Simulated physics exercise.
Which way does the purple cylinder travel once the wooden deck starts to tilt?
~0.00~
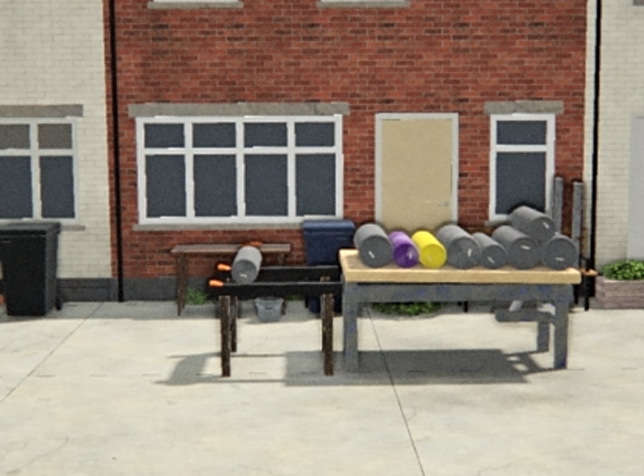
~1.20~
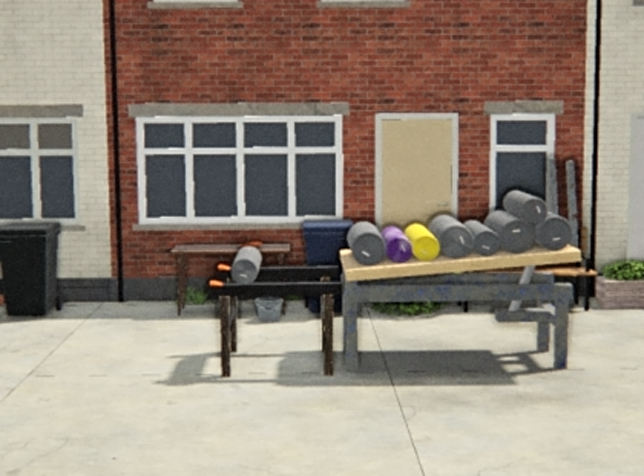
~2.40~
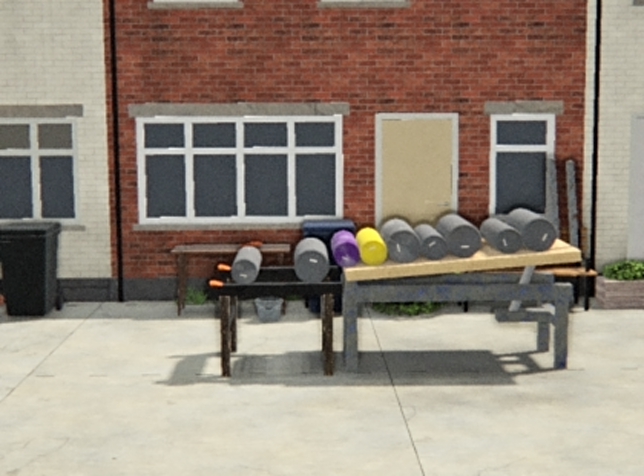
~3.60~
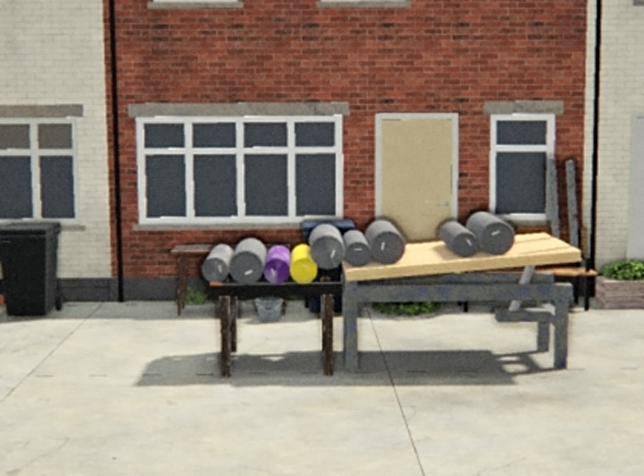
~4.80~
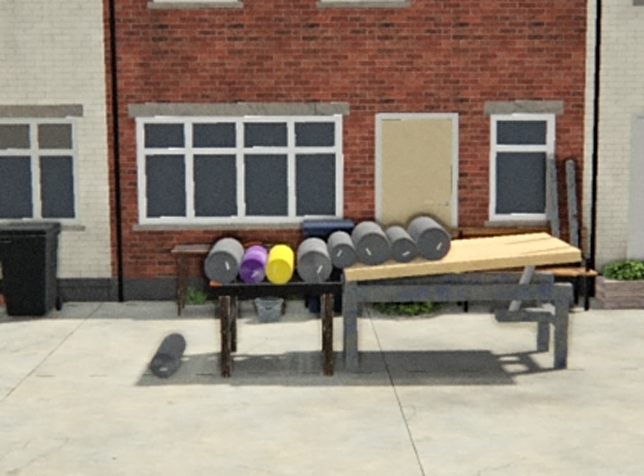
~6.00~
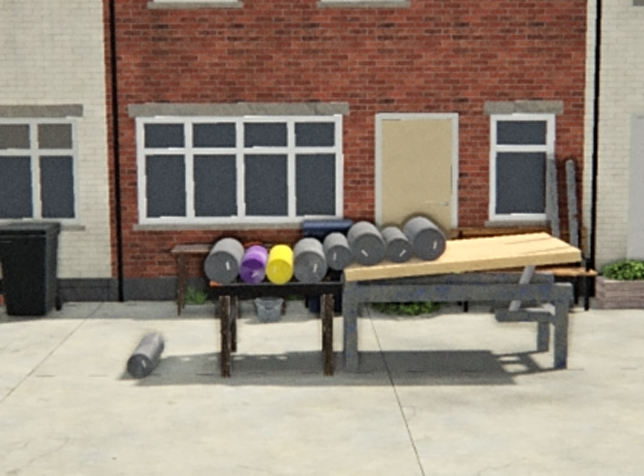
It rolls to the left, off the deck and onto the lower rack.
